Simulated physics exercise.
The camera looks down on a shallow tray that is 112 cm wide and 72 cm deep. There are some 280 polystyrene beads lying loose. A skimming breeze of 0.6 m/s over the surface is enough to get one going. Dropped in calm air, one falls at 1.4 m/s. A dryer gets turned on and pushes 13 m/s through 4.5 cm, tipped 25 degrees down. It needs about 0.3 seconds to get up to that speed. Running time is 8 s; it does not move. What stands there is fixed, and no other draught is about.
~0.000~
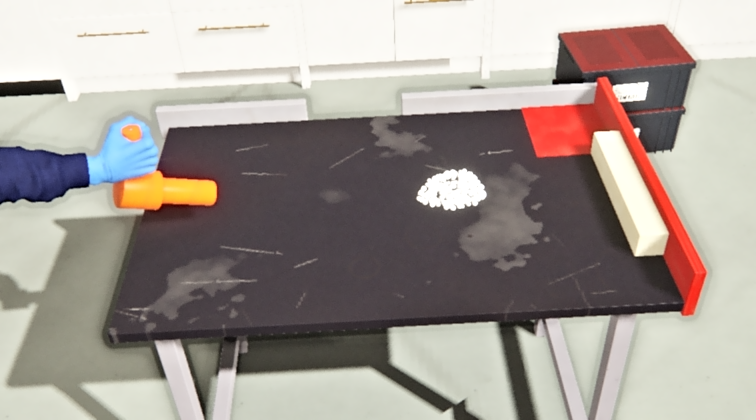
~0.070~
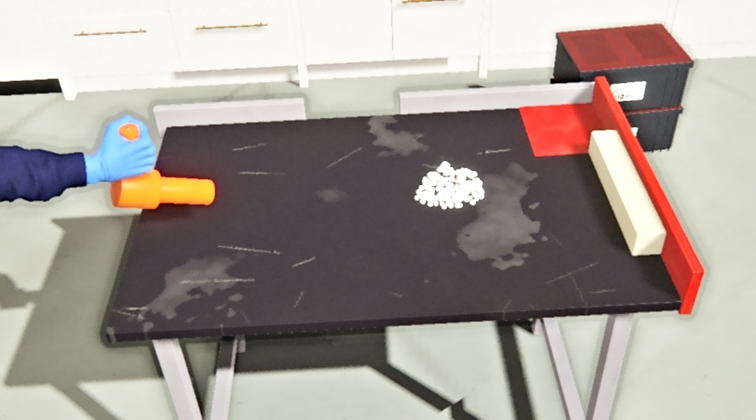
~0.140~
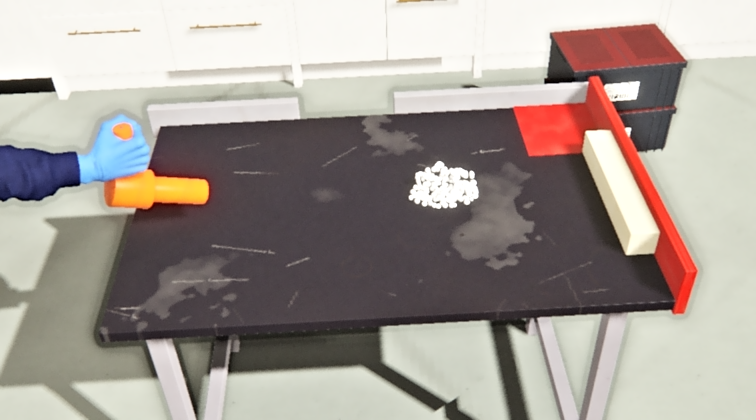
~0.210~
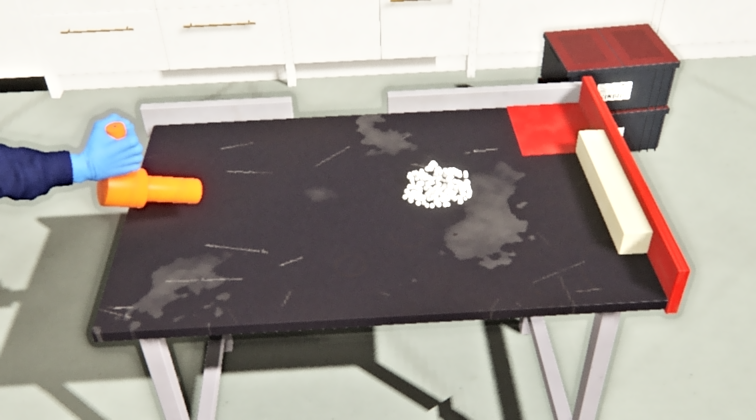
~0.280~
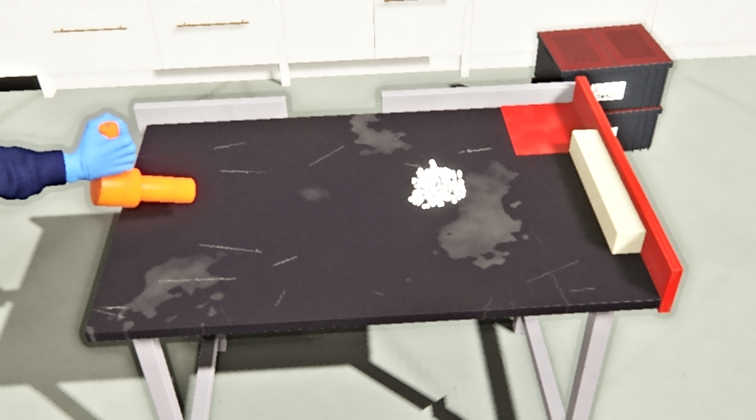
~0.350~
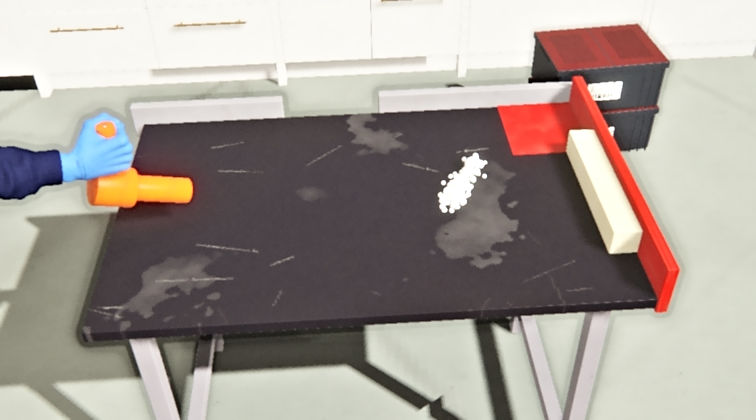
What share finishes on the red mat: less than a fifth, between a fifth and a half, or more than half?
My guess is a fifth to one half.
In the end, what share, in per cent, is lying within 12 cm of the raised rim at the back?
About 5 per cent.
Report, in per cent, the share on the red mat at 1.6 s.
Near 40 %.
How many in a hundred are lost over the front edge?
About 50 % front.
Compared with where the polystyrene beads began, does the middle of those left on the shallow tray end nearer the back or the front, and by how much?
The middle moved backwards, roughly 15 cm.
After 1.6 s the count stands so, 41 % are on the red mat; the middle of those still in play is near (587, 142).
After 2.6 s the count stands so, 37 % are on the red mat; the middle of those still in play is near (587, 142).
After 4.4 s the count stands so, 34 % are on the red mat; the middle of those still in play is near (589, 138).
After 8.0 s, at the end, 31 % are on the red mat; the middle of those still in play is near (584, 128).
